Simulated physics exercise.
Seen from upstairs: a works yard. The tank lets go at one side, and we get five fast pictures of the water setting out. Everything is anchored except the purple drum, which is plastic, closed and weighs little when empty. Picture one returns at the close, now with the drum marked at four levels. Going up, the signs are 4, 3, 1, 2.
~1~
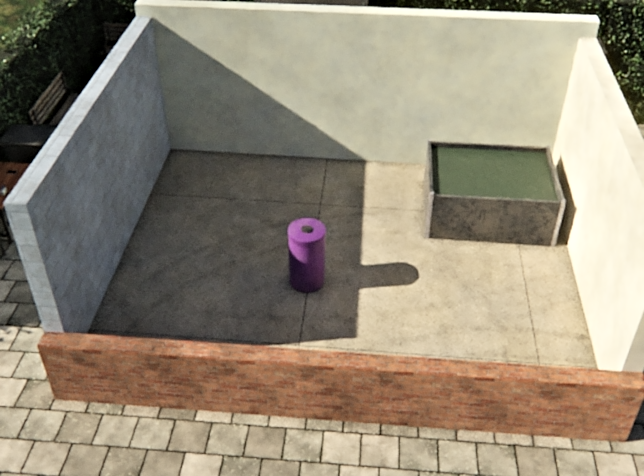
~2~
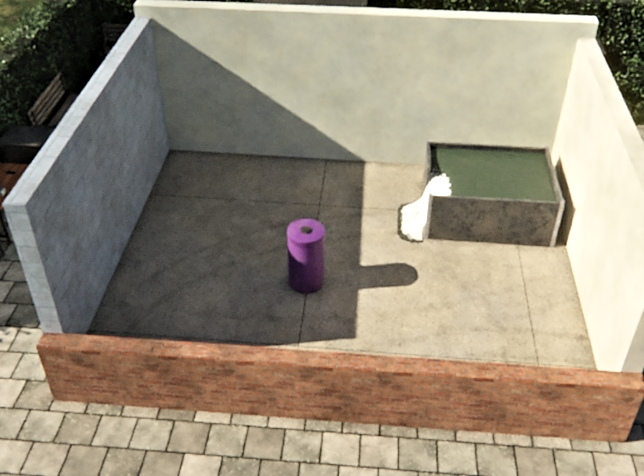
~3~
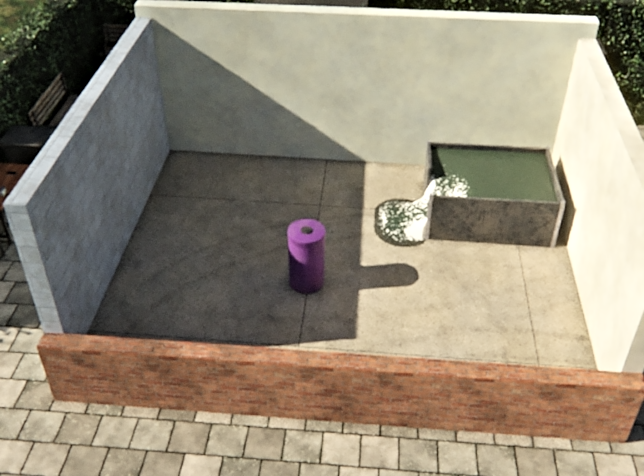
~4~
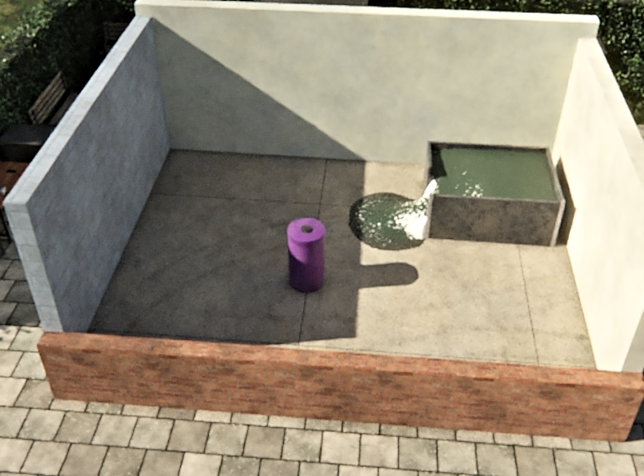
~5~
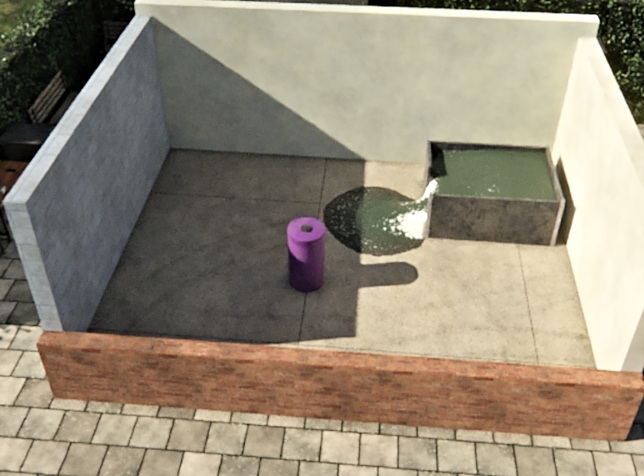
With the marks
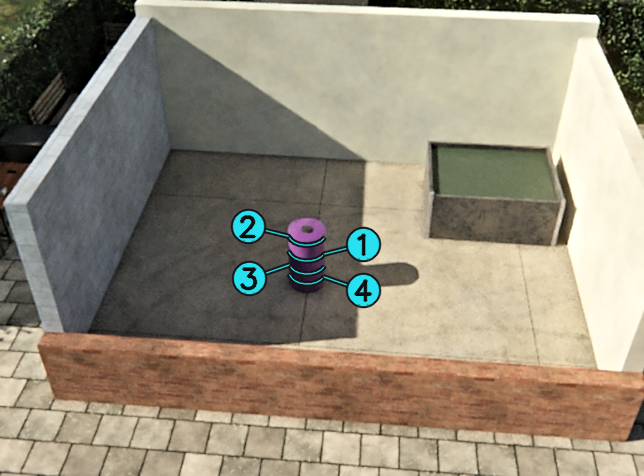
In a walled yard, water pours from a full tank and spreads left across the ground.
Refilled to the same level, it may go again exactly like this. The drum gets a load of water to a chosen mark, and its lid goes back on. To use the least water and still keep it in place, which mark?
Choose 4.
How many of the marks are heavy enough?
All of the four.
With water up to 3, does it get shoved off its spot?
No, not at all.
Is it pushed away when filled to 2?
No, not at all.
On the marked copy, 1 at (305, 261); 2 at (304, 245); 3 at (305, 273); 4 at (305, 283); from the bottom up 4, 3, 1, 2.
Choosing 1, it does not move.
Choosing 2, it does not move.
Choosing 3, it does not move.
Choosing 4, it does not move.
